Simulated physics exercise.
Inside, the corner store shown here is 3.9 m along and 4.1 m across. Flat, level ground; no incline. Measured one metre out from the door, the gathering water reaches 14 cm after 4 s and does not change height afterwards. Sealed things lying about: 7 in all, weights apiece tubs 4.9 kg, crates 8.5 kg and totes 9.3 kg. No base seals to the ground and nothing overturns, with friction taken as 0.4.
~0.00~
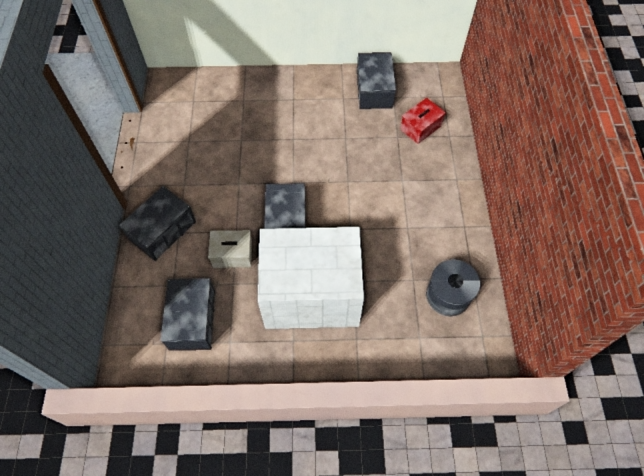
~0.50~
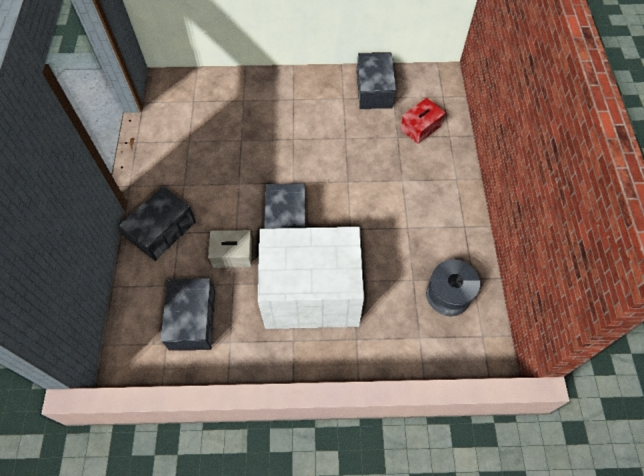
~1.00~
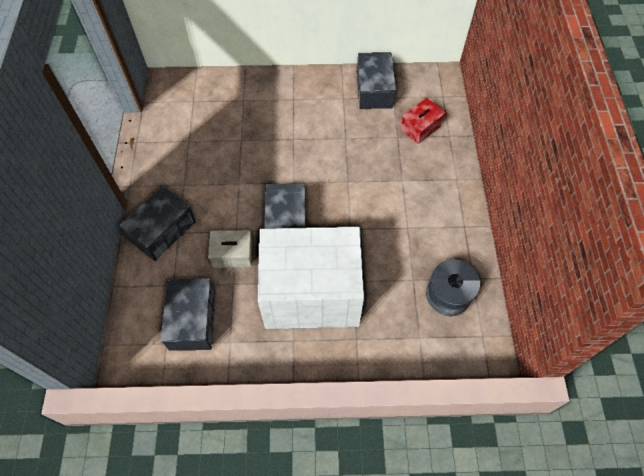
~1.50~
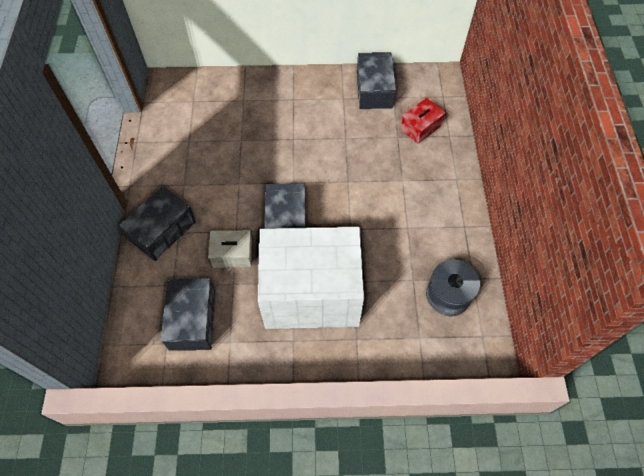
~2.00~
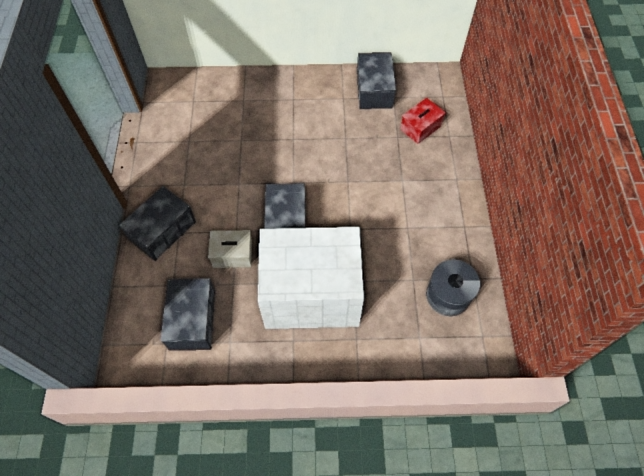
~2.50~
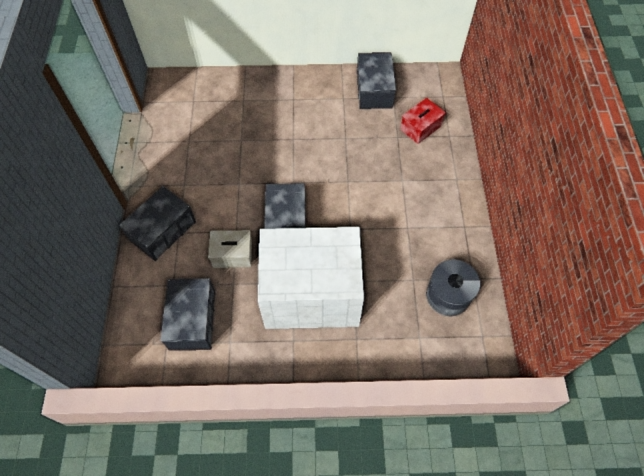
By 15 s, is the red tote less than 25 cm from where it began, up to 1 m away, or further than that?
Final distance: Above a metre.
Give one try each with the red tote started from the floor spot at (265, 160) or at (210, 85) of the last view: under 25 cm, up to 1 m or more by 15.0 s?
Try one: Large displacement; try two: Negligible displacement.
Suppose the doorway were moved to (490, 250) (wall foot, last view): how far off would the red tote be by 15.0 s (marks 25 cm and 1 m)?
Result for the red tote: Negligible displacement.
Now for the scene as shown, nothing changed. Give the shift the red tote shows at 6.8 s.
It has shifted about 0 cm.
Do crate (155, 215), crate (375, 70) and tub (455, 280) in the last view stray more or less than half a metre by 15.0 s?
Order as asked: Within, above, above.
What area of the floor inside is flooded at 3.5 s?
Close to 1.5 m2, I'd say.
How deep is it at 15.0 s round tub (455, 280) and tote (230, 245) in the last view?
Depth approx. 7 cm / 5 cm.
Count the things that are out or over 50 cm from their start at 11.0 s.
By that point, 4.
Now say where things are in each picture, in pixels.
The red tote at (424, 114) rests on the ground; water covers 0.0 m2; 0 of 7 have shifted, in the first frame.
The red tote at (424, 114) rests on the ground; water covers 0.0 m2; 0 of 7 have shifted, in the second frame.
The red tote at (424, 114), on the bottom; 0.0 m2 under water; 0 of 7 have shifted, in the third frame.
The red tote at (424, 114) rests on the ground; 0.0 m2 under water; 0 of 7 have shifted, in the fourth frame.
The red tote at (424, 114) rests on the ground; water covers 0.0 m2; 0 of 7 have shifted, in the fifth frame.
The red tote at (424, 114) rests on the ground; 0.1 m2 under water; 0 of 7 have shifted, in the sixth frame.
After 3.5 s the red tote is near (424, 114), 0.0 m from its start, aground; 0 afloat.
After 6.8 s the red tote is near (424, 114), 0.0 m from its start, aground; 0 afloat.
After 11.0 s the red tote is near (422, 189), 1.0 m from its start, afloat; 4 afloat.
After 15.0 s the red tote is near (460, 308), 2.3 m from its start, afloat; 6 afloat.
